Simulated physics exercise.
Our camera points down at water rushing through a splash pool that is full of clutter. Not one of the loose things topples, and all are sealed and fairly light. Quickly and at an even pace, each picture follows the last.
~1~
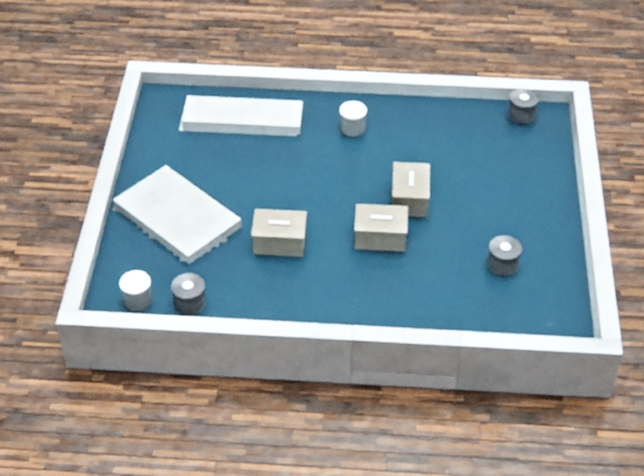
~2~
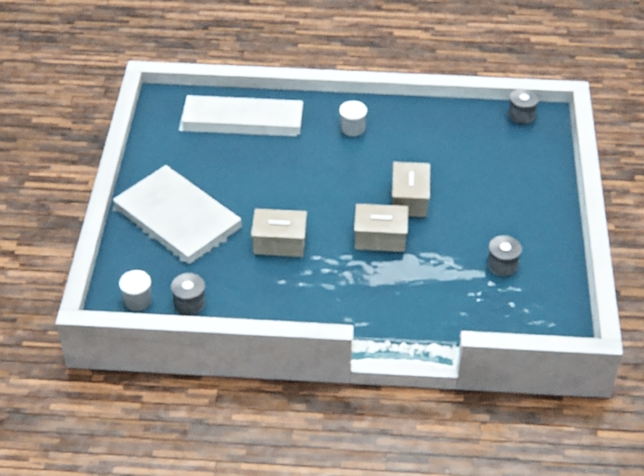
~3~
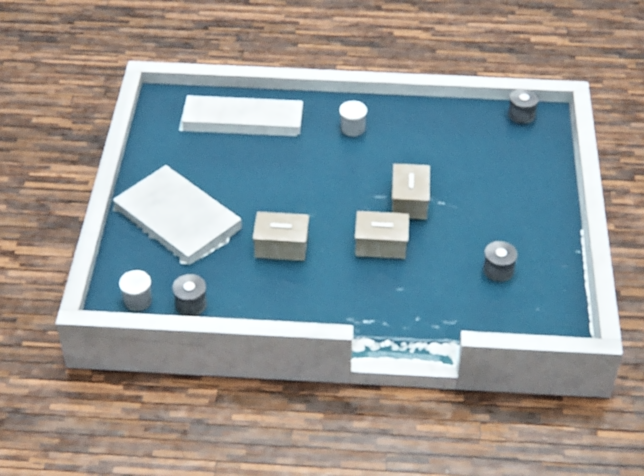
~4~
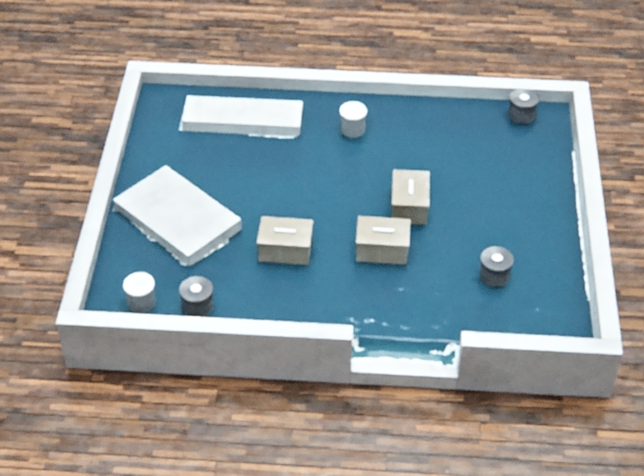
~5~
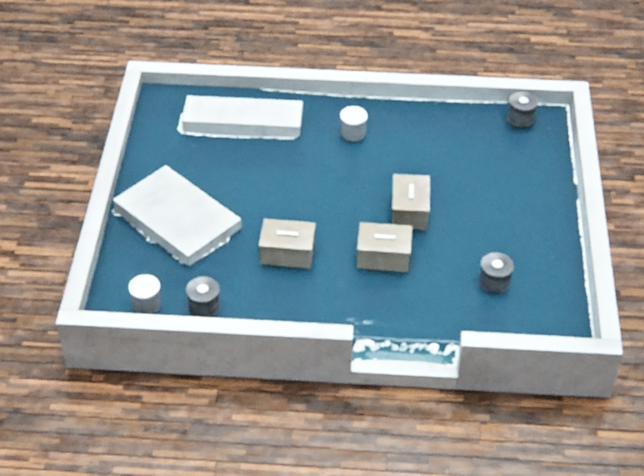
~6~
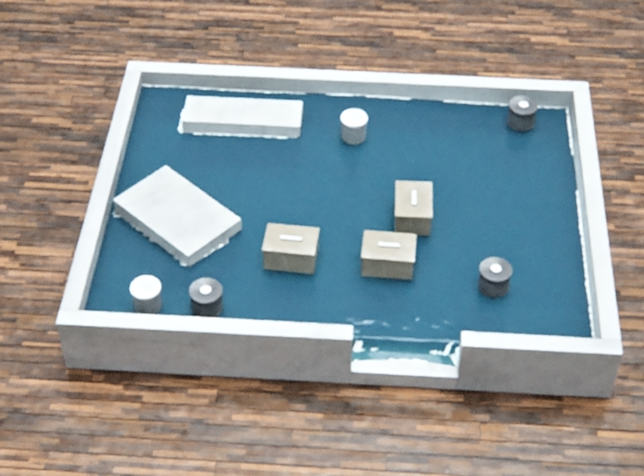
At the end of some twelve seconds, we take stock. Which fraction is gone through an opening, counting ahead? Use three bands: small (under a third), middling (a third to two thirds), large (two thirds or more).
Middling.
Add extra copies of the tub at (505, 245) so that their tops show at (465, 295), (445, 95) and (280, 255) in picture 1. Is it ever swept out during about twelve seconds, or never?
The three, in sequence: Departs, remains behind and departs.
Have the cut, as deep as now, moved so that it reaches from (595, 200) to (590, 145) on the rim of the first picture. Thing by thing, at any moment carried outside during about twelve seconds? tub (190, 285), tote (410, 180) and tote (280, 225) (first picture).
Item one: Remains; item two: Leaves; item three: Remains.
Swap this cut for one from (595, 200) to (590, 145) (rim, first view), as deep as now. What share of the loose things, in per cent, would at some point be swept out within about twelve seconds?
40 per cent.
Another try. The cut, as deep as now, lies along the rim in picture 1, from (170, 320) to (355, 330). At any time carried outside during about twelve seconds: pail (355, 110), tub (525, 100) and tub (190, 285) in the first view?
Retained, retained and lost.
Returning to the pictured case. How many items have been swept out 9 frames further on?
That comes to 1.
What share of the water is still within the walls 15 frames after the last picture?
74 %.
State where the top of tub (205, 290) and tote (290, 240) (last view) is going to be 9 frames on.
Around (232, 298) and (320, 272).
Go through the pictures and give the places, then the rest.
In the first frame, a tote at (381, 218) floats; a tub at (506, 247) floats; 0 of 8 have shifted.
In the second frame, a tote at (381, 218) floats; a tub at (506, 248), afloat; 0 of 8 have shifted.
In the third frame, a tote at (382, 226), afloat, close to its start; a tub at (501, 253) floats, close to its start; 1 of 8 have shifted.
In the fourth frame, a tote at (383, 231), afloat, close to its start; a tub at (497, 259) floats, close to its start; 5 of 8 have shifted.
In the fifth frame, a tote at (385, 238) floats, close to its start; a tub at (497, 265) floats, close to its start; 6 of 8 have shifted.
In the sixth frame, a tote at (389, 246) floats, close to its start; a tub at (496, 269), afloat, close to its start; 7 of 8 have shifted.
A moment on, 0 of 8 are out; 8 afloat.
Next, 1 of 8 are out; 7 afloat.
Later, 2 of 8 are out; 6 afloat.
In the end, 4 of 8 are out; 4 afloat.
